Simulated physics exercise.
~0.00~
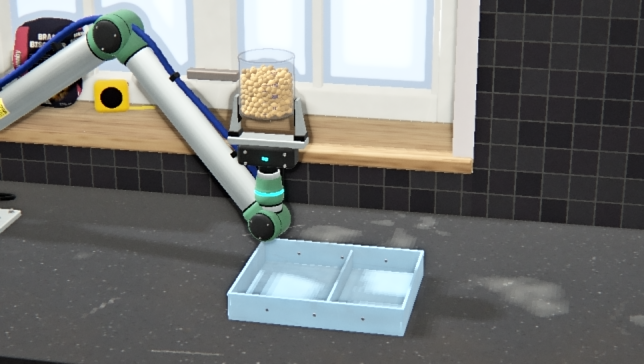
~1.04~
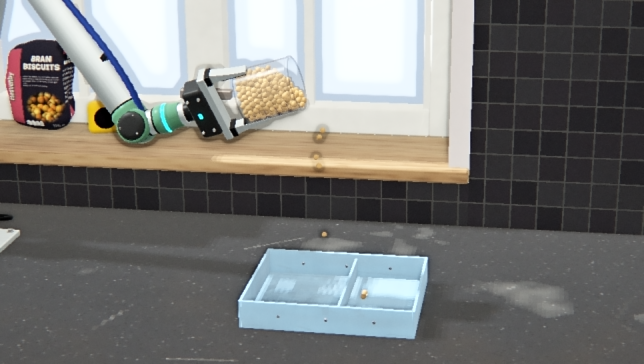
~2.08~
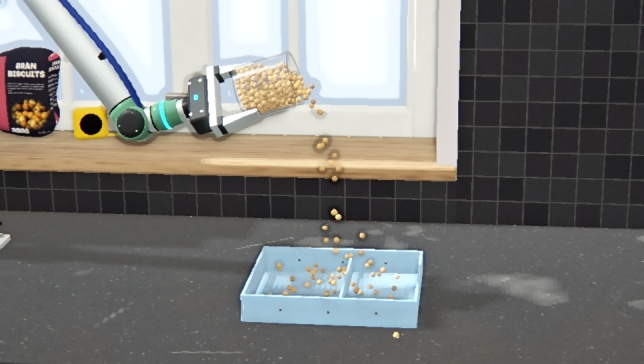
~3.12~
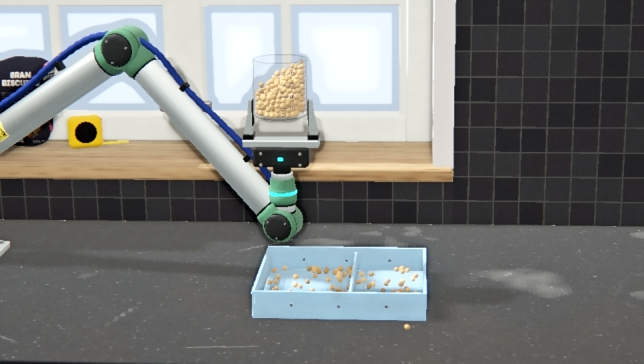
Robot arm tipping a clear cup of chickpeas over a pale blue divided tray, scattering some inside, then holding it upright again.
